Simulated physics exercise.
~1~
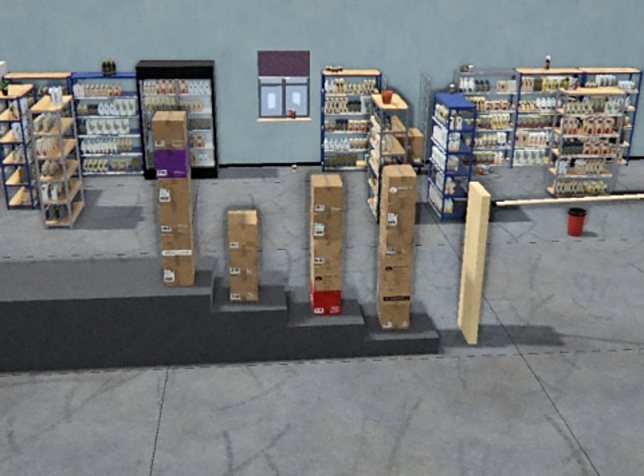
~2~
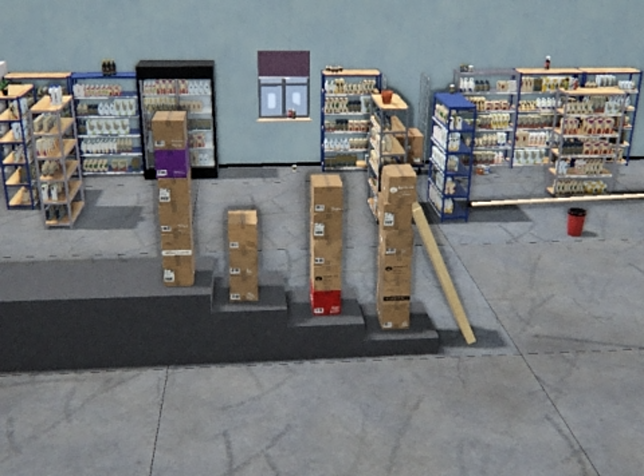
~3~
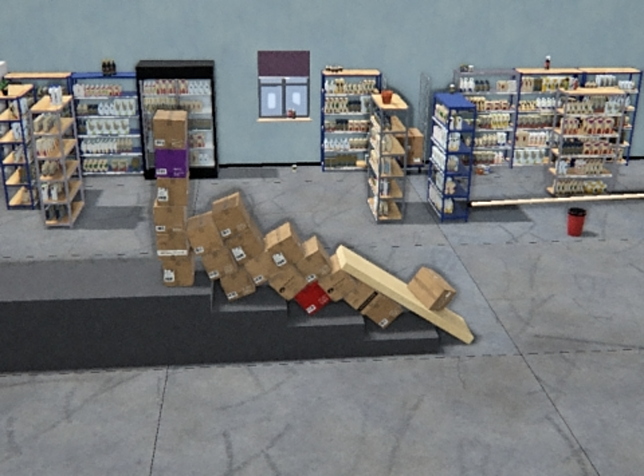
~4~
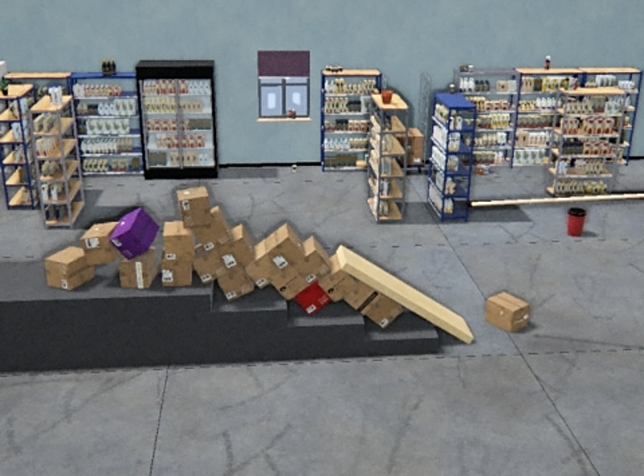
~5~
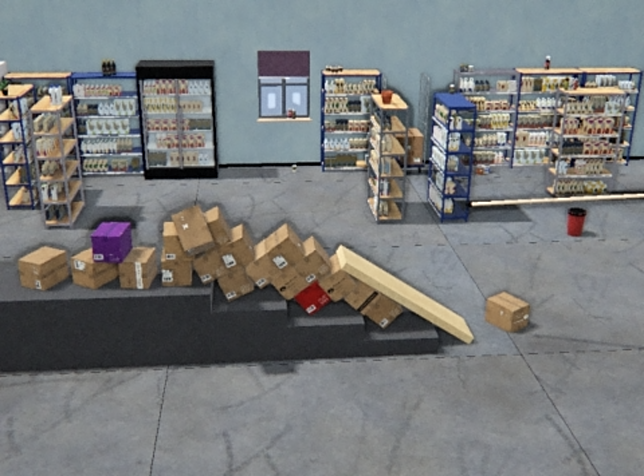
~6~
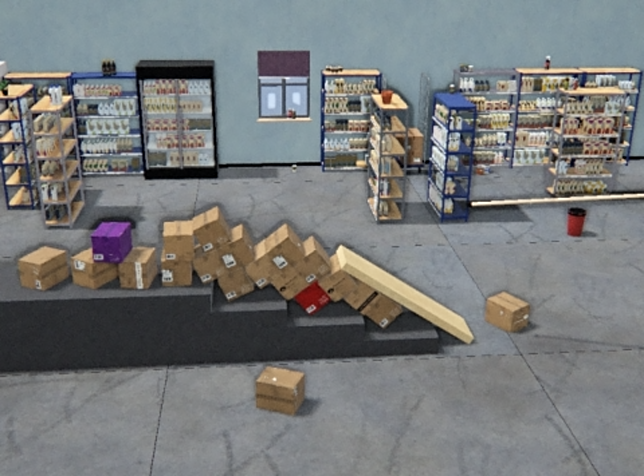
An upright board tips left against columns of cartons on rising steps, toppling them leftward in turn until the tallest-standing column with the purple carton collapses, leaving a heap under the slanting board, with one carton on the floor at right and another in front.
